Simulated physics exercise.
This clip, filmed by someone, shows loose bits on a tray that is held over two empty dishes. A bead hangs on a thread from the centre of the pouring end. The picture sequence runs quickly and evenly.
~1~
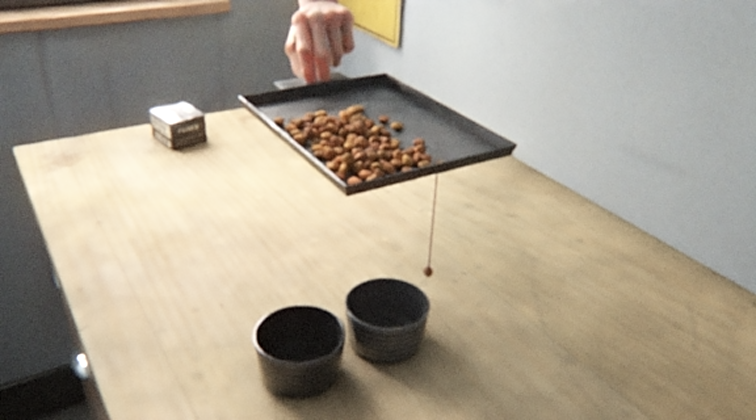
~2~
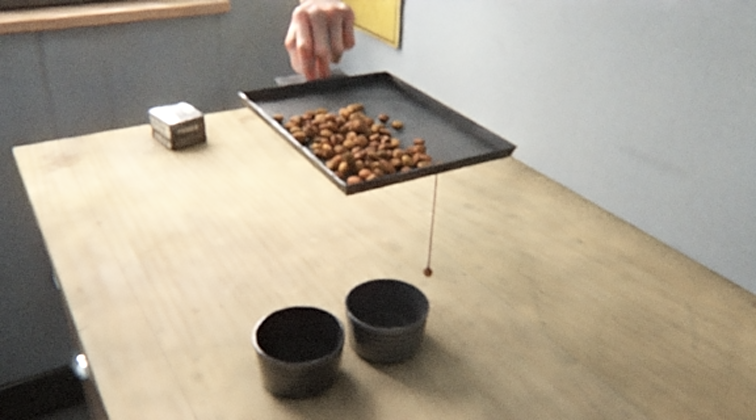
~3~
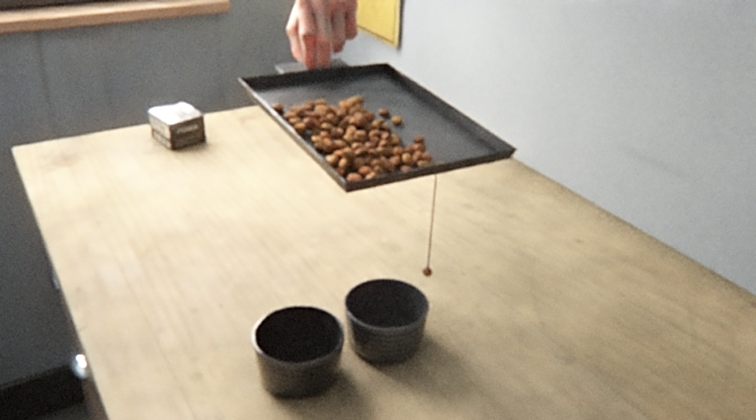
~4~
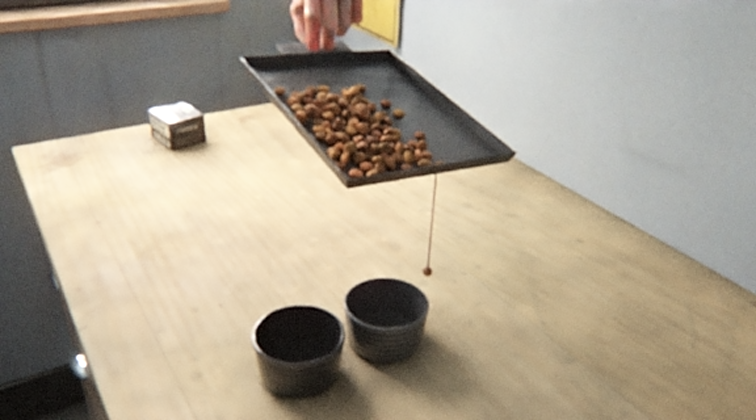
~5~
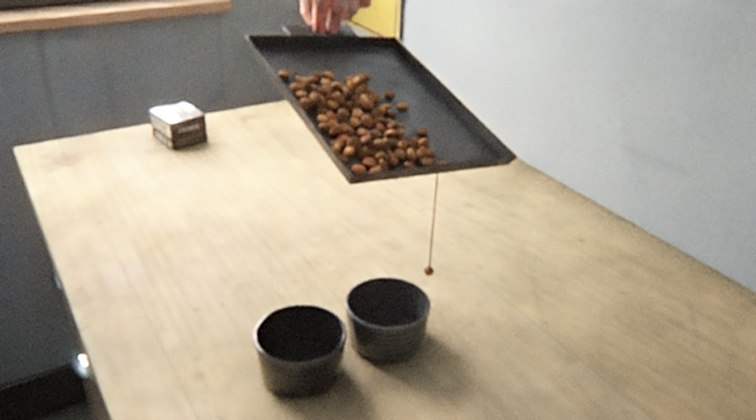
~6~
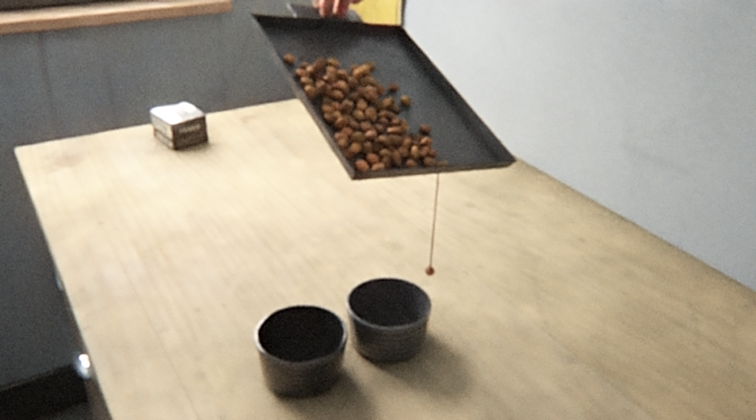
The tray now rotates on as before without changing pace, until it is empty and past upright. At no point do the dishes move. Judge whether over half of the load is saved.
Most likely the dishes will collect not even half of it.
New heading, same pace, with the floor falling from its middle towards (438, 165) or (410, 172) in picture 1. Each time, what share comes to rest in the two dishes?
Around 0 percent for the first aim and around 20 percent for the second.
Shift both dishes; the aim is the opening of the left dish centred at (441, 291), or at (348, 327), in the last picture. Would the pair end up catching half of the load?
The first time it's higher than half, the second time lower than half.
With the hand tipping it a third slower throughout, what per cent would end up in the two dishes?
It would be around 0 percent.
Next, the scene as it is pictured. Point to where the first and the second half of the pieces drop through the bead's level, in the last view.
At (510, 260) for the first part, then at (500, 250) for the others.
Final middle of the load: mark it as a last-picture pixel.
The centre settles at about (510, 309).
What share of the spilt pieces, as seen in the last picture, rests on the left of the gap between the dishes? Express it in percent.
Near 0 in a hundred.
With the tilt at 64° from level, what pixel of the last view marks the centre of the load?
Somewhere around pixel (463, 153) in the last picture.
Soon, tray tipped steeply; nearly all on the tray; a small part in the air.
A while on, tray tipped past a quarter turn; a stray few on the tray; about two thirds outside both; about a quarter in the air.
Towards the end, tray tipped past a quarter turn; a stray few in the right dish; nearly all outside both.
Finally, tray tipped past a quarter turn; none in the left dish; none in the right dish; all outside both.
